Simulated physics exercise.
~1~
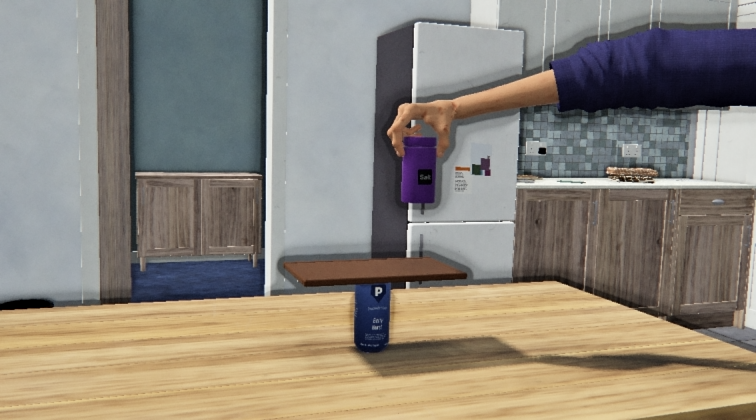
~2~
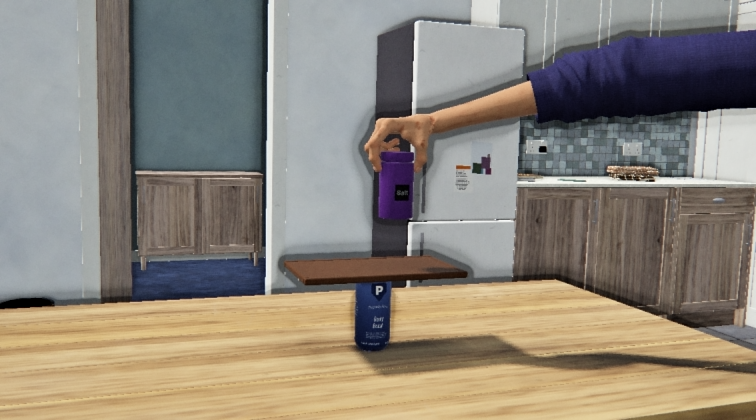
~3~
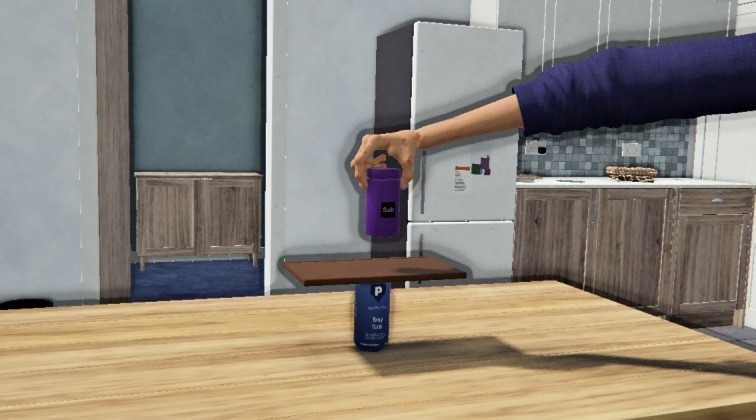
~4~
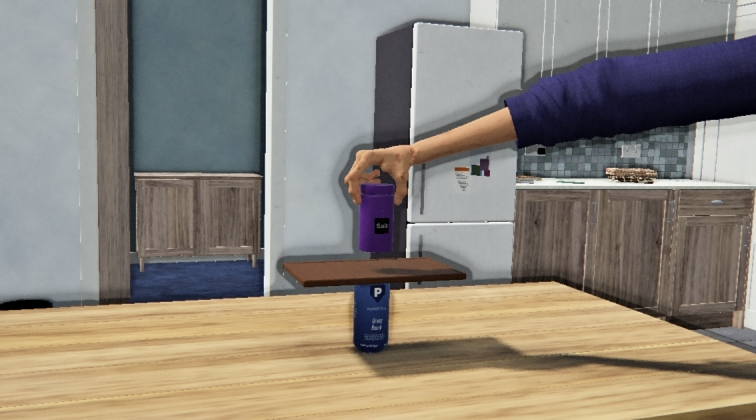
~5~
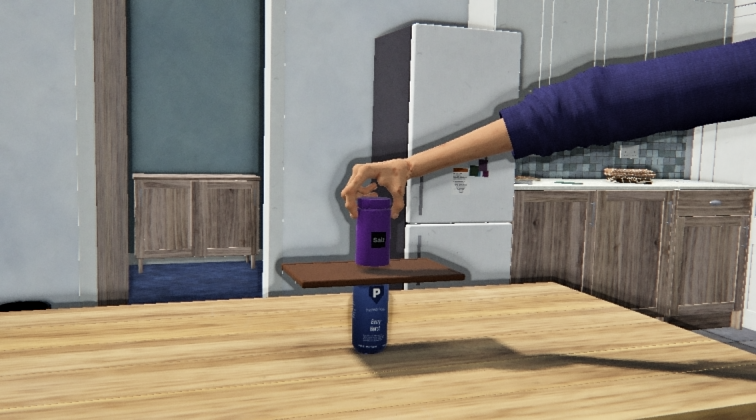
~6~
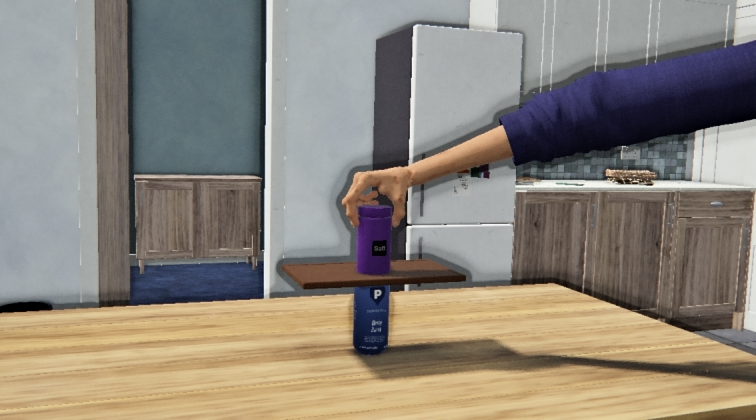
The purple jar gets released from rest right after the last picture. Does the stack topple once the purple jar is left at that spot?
No, it stays standing.
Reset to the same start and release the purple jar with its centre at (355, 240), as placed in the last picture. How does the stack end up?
Stands.
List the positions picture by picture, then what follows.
In the first picture, on its way; purple jar (419, 170); blue can (372, 312).
In the second picture, on its way; purple jar (396, 184); blue can (373, 310).
In the third picture, on its way; purple jar (383, 202); blue can (372, 311).
In the fourth picture, on its way; purple jar (377, 217); blue can (371, 312).
In the fifth picture, on its way; purple jar (373, 231); blue can (370, 313).
In the sixth picture, set down, still held; purple jar (374, 239); blue can (371, 314).
Then, 0.60 s past the last view, nothing moves.
Then, 1.40 s past the last view, purple jar resting near (374, 240).
Finally, all 3 still in place. Final places as the last picture's camera would see them, purple jar near (374, 240). The stack keeps its balance.
